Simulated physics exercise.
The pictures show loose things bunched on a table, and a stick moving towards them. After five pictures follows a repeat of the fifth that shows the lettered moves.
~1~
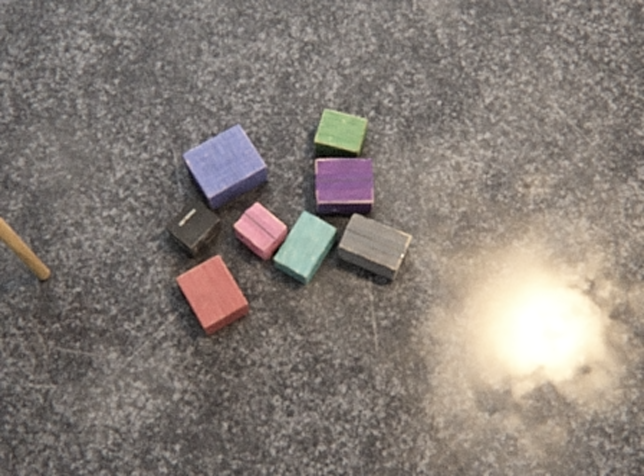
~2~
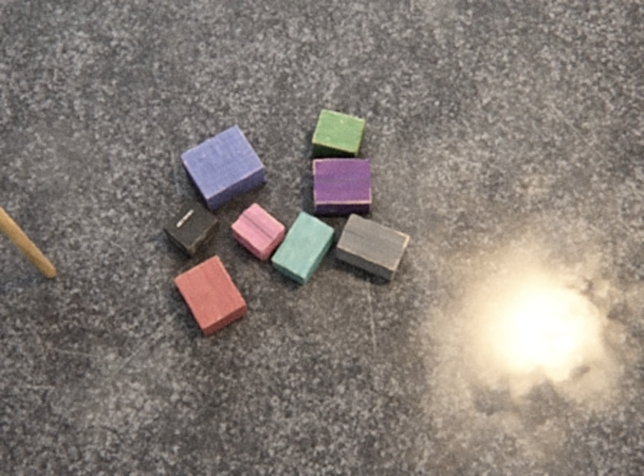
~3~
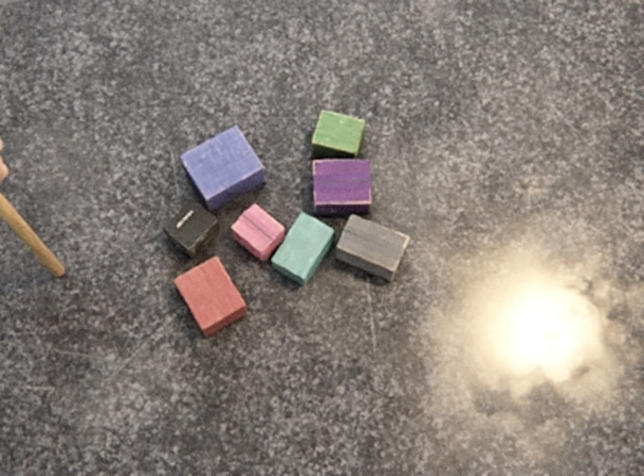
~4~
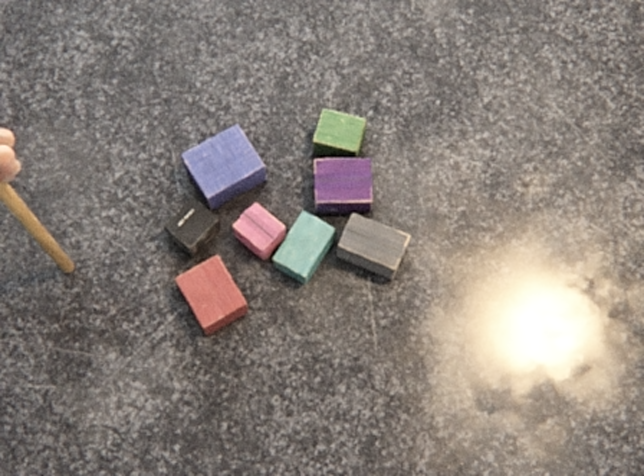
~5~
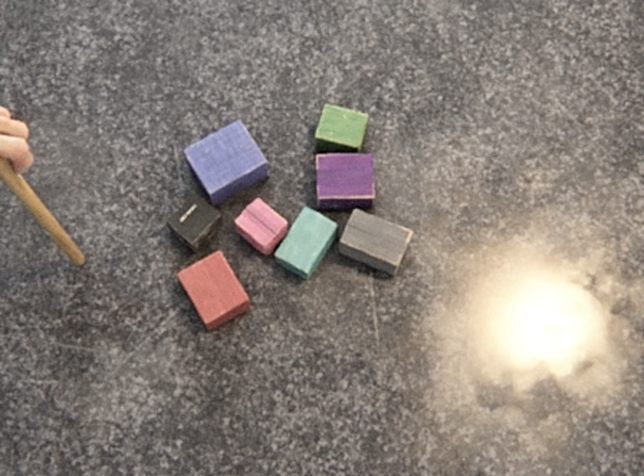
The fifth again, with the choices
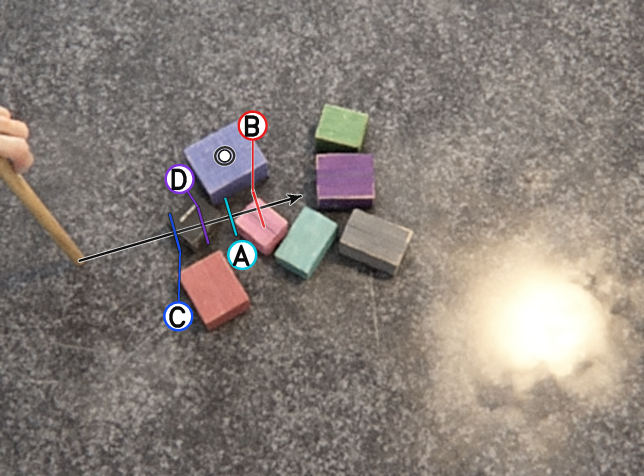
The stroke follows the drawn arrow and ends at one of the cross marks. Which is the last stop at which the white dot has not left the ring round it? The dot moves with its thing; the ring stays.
It can go as far as C.
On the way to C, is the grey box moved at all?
By then, no.
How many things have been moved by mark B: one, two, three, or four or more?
It has moved four or more.
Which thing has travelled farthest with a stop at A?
The black packet has gone farthest.
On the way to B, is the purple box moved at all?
By then, no.
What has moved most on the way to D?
The black packet.
On the marked copy, A at (230, 216); B at (258, 208); C at (175, 233); D at (203, 225); the arrow from (79, 261) to (301, 196); the white dot at (224, 156).
With C. Early on, foot of the stick (116, 251).
Further on, foot of the stick (153, 241).
At the end, foot of the stick (176, 233); black packet (202, 219); the dot is still in its ring.
As for the rest, A shifts the dotted thing to (250, 140); B shifts the dotted thing to (253, 136); D shifts the dotted thing to (241, 150).
